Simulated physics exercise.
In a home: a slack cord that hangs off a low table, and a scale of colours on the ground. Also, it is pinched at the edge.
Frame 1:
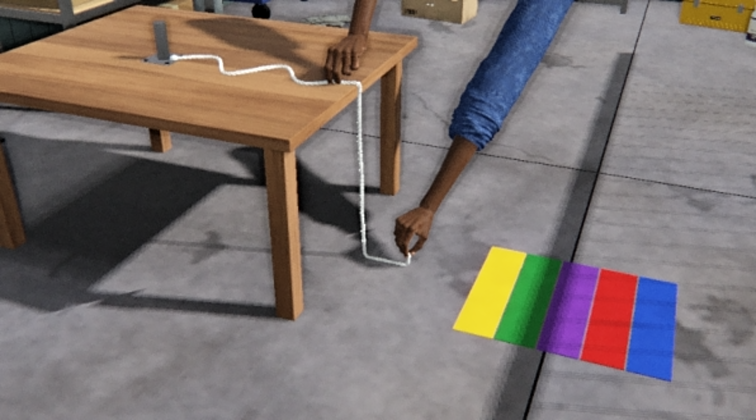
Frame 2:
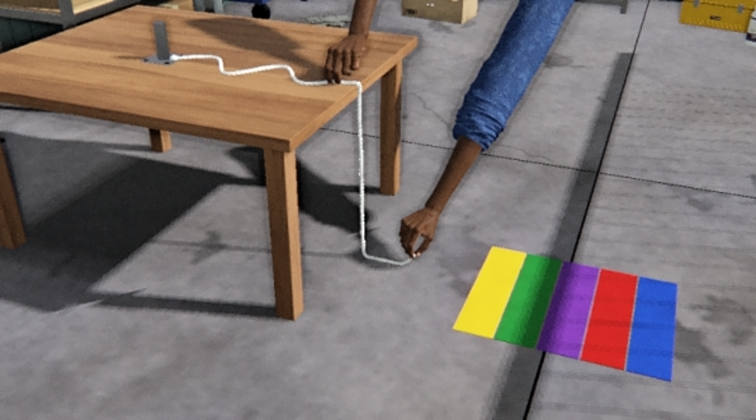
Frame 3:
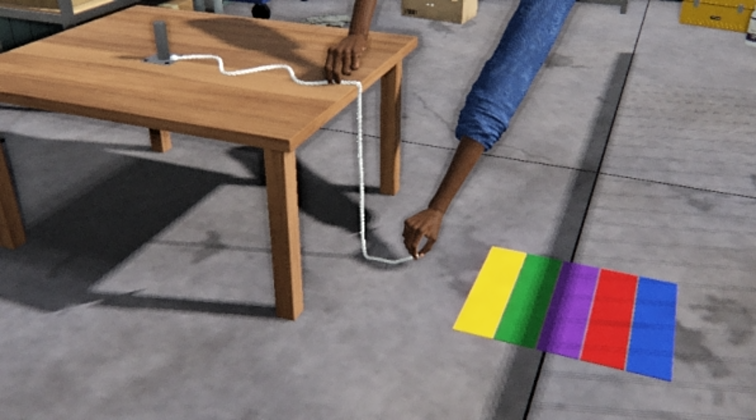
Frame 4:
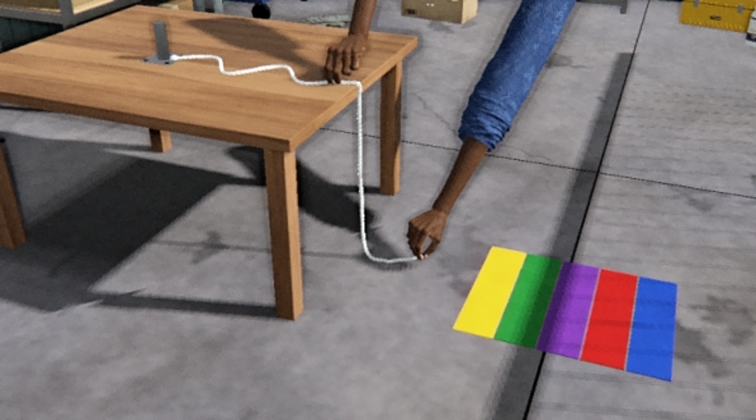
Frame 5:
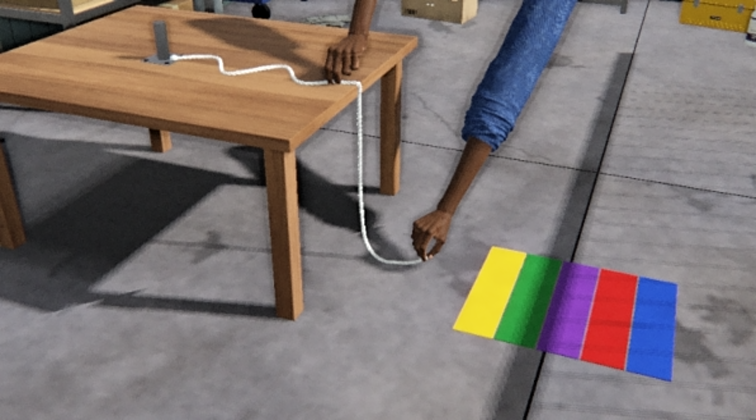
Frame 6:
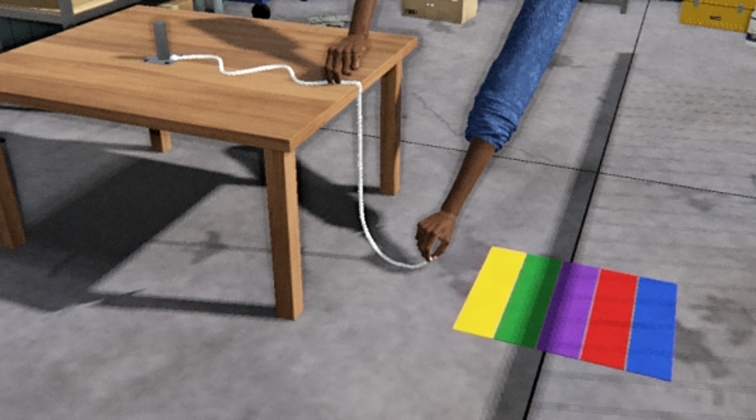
On a bare concrete floor beside a low wooden table, one hand pinned a white cord at the table's edge while the other slowly drew its hanging end slightly right, near some coloured stripes.
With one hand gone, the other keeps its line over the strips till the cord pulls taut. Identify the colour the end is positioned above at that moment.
It is positioned above red.
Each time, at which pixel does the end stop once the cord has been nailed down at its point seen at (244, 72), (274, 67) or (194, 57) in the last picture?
Estimated pixels in sequence: (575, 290), (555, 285) and (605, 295).
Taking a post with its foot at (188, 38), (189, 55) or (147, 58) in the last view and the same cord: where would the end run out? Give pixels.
First close to (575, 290), next close to (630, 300), last close to (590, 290).
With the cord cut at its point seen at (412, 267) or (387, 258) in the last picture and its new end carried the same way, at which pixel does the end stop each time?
Case by case: Roughly (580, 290), then roughly (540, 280).
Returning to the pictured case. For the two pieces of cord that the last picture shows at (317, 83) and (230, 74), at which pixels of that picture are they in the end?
At (376, 104), then (262, 72).
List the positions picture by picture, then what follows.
The first picture shows end (409, 254); yellow (480, 317); green (520, 326); purple (562, 336); red (605, 346); blue (651, 356).
The second picture shows end (414, 255); cord through (209, 57) (245, 72) (295, 79) (359, 100) (361, 173) (363, 243).
The third picture shows end (418, 256).
The fourth picture shows end (422, 257); cord through (209, 57) (245, 72) (295, 79) (359, 100) (360, 173) (364, 243).
The fifth picture shows end (426, 258).
The sixth picture shows end (431, 259); cord through (209, 57) (245, 72) (295, 79) (359, 100) (360, 173) (372, 243).
A little later, end near (540, 282); over green.
Next, end near (585, 291); over purple.
When it is tight, end near (612, 297); over red. It gets as far as the red strip.
